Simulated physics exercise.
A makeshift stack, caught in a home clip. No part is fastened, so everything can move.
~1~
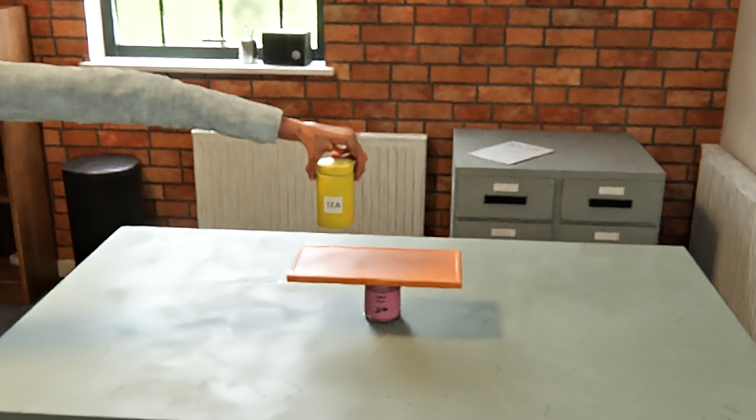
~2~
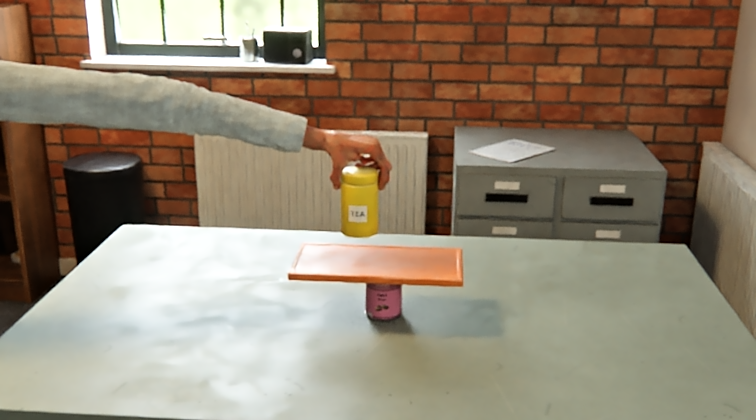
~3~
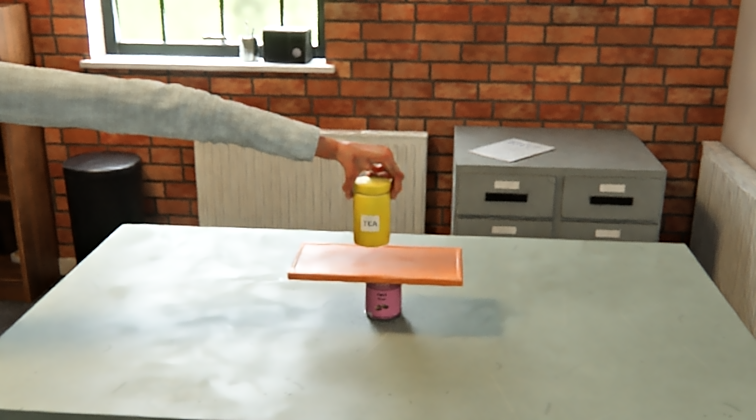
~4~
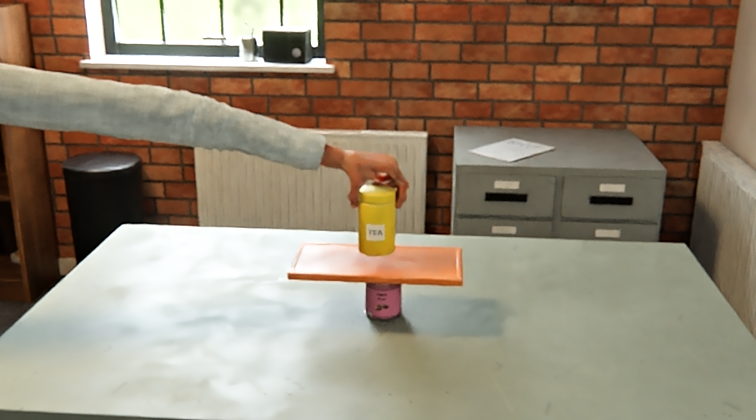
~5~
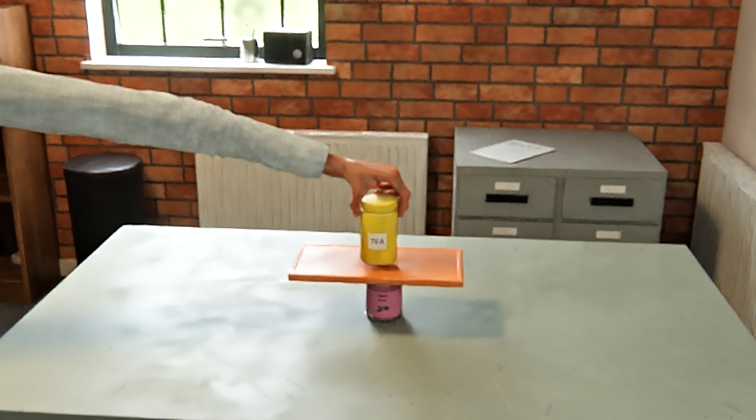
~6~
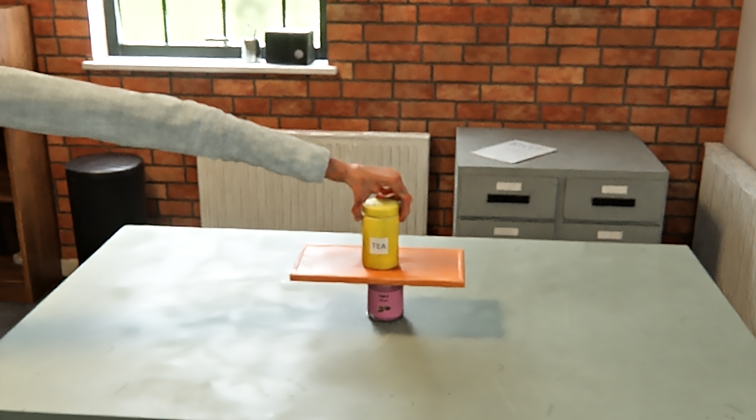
An arm in a pale blue-grey sleeve reaches in from the left over a pale table, seen from the front and slightly above in a room with brick walls. On the table, an orange board lies across a pink tin, with a grey filing cabinet behind to the right. The hand carries a yellow jar labelled tea rightward and lowers it onto the board above the tin, still holding its top.
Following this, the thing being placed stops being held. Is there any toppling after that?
No, there is none.
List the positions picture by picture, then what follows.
The first picture shows on its way; yellow jar (335, 193); pink tin (383, 293).
The second picture shows on its way; yellow jar (360, 202); pink tin (384, 291).
The third picture shows on its way; yellow jar (372, 211); pink tin (383, 290).
The fourth picture shows on its way; yellow jar (377, 220); pink tin (383, 290).
The fifth picture shows on its way; yellow jar (379, 229); pink tin (384, 292).
The sixth picture shows in place under the hand; yellow jar (380, 233); pink tin (385, 292).
Then, 0.50 s after the last picture, nothing has stirred.
Then, 1.10 s after the last picture, yellow jar resting near (380, 234).
At rest, all 3 in place. Seen from the same camera at the end, yellow jar near (380, 234). The stack stays up.
